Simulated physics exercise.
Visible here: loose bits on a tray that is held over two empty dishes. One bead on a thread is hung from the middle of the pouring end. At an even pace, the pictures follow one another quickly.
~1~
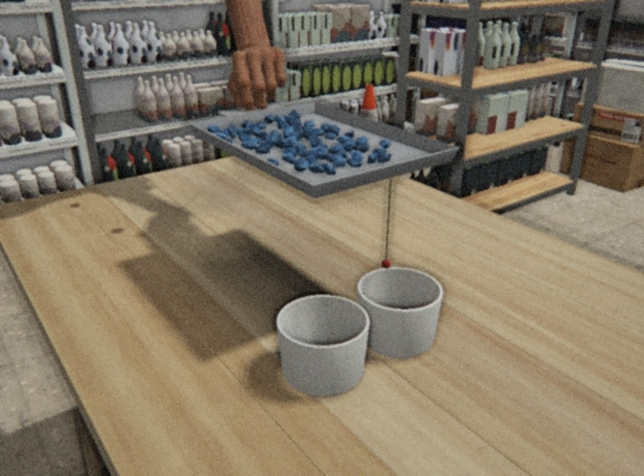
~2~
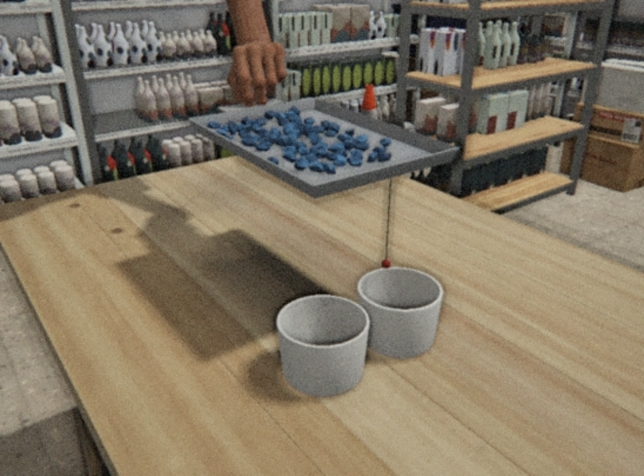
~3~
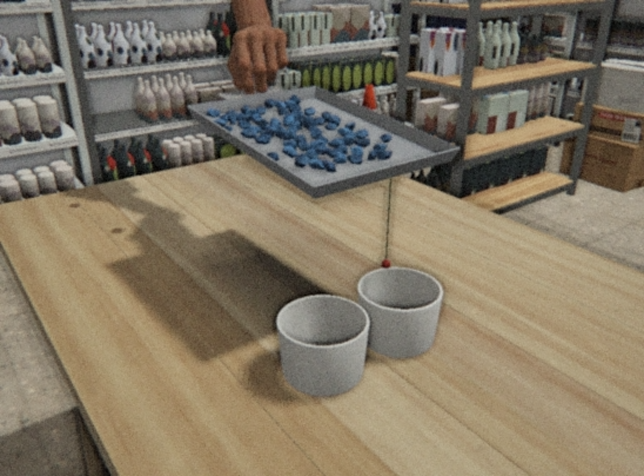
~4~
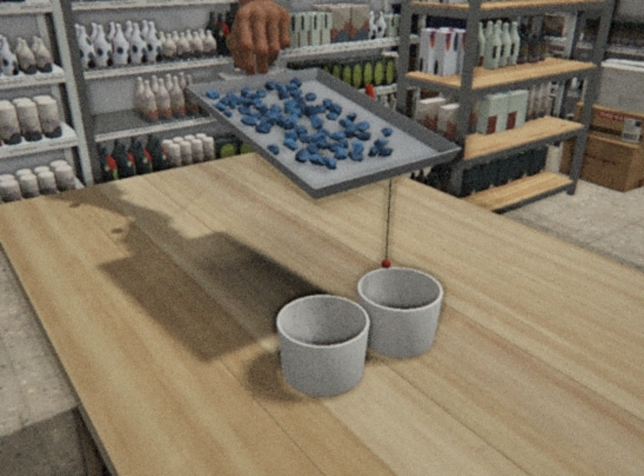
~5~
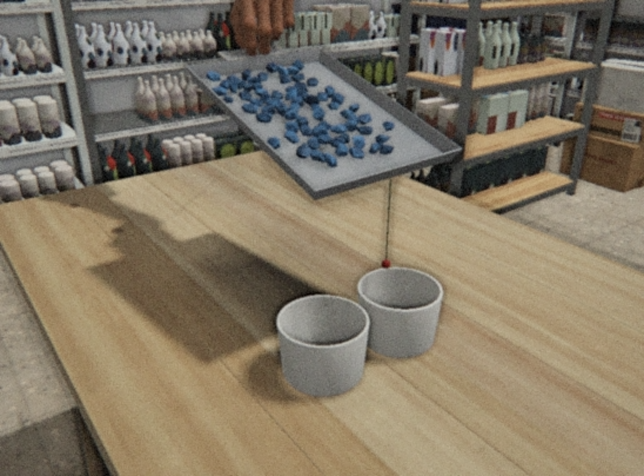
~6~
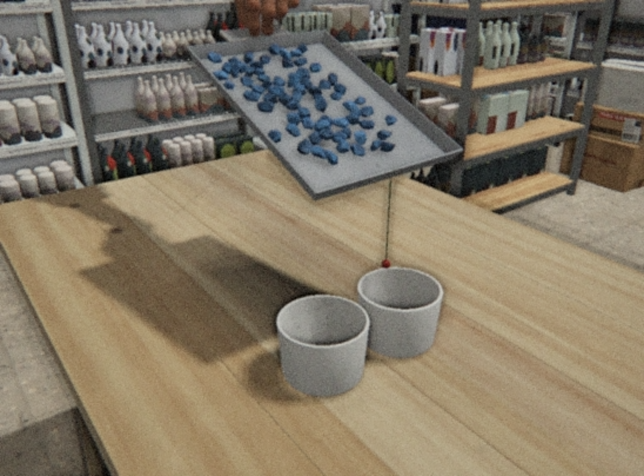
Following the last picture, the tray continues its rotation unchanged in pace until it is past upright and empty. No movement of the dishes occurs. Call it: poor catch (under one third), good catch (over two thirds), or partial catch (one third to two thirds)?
Partial catch.
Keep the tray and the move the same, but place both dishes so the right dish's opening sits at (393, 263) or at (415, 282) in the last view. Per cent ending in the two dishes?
Trial 1 0%, trial 2 50%.
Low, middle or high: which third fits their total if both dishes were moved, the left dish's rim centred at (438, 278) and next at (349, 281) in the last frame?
Try one: Under a third; try two: Below one third.
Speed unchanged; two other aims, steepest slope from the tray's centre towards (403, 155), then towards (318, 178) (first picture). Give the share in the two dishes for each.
0 % and 80 %, roughly.
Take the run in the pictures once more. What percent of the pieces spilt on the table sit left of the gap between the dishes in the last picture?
About 10 percent.
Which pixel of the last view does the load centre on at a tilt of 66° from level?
(371, 162).
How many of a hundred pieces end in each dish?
20 per cent goes to the left dish and 20 per cent to the right dish.
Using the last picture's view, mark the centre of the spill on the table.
The middle is around (449, 391).
Just after the last frame, tray tipped steeply; almost all on the tray; about a tenth in the air.
A moment on, tray tipped past a quarter turn; about a tenth on the tray; roughly a quarter in the left dish; about a tenth in the right dish; roughly half outside both; about a tenth in the air.
Further on, tray tipped past a quarter turn; roughly a quarter in the left dish; roughly a quarter in the right dish; roughly half outside both.
When it is over, tray tipped past a quarter turn; roughly a quarter in the left dish; roughly a quarter in the right dish; roughly half outside both.
